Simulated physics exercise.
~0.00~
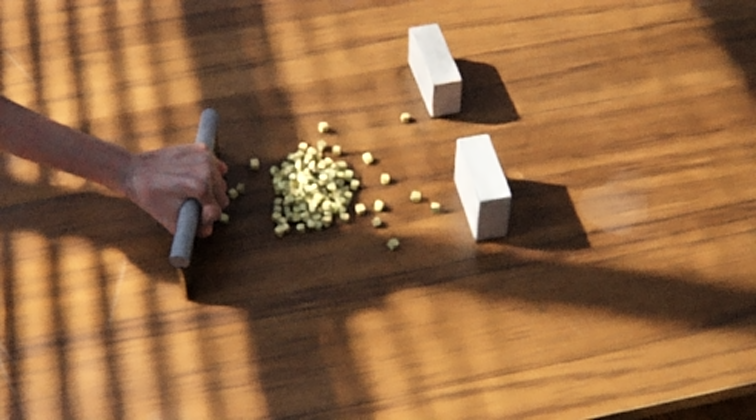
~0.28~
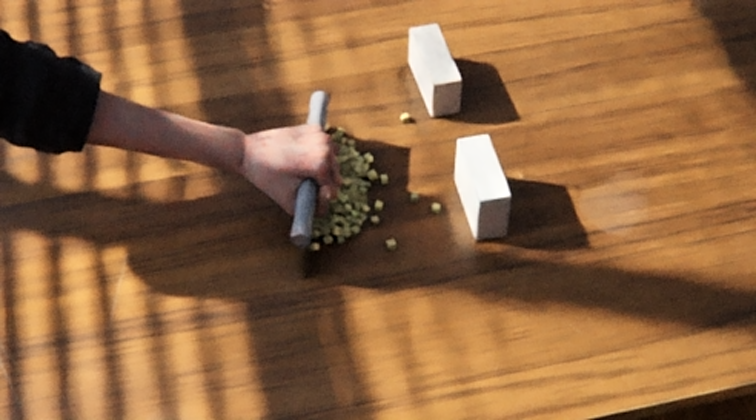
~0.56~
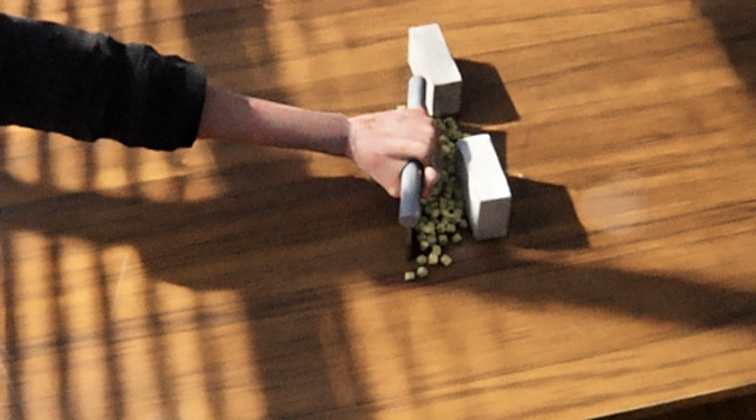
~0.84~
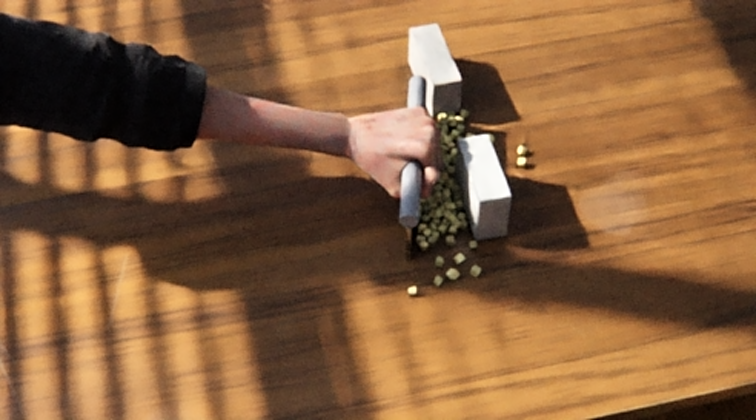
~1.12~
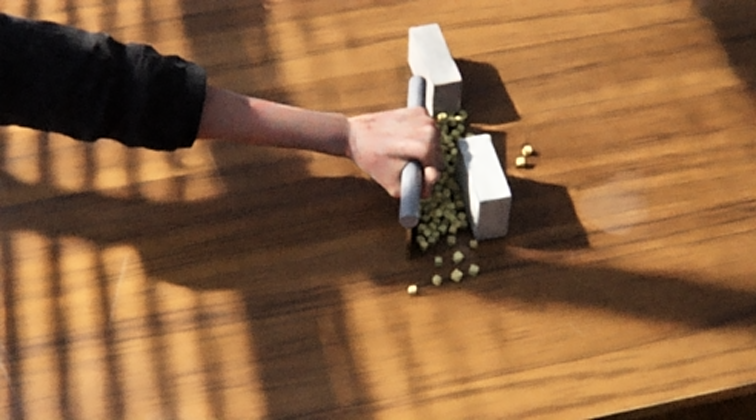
Hand with a grey bar sweeping small yellowish cubes right across a wooden table, most stopping against two white blocks, few passing between.
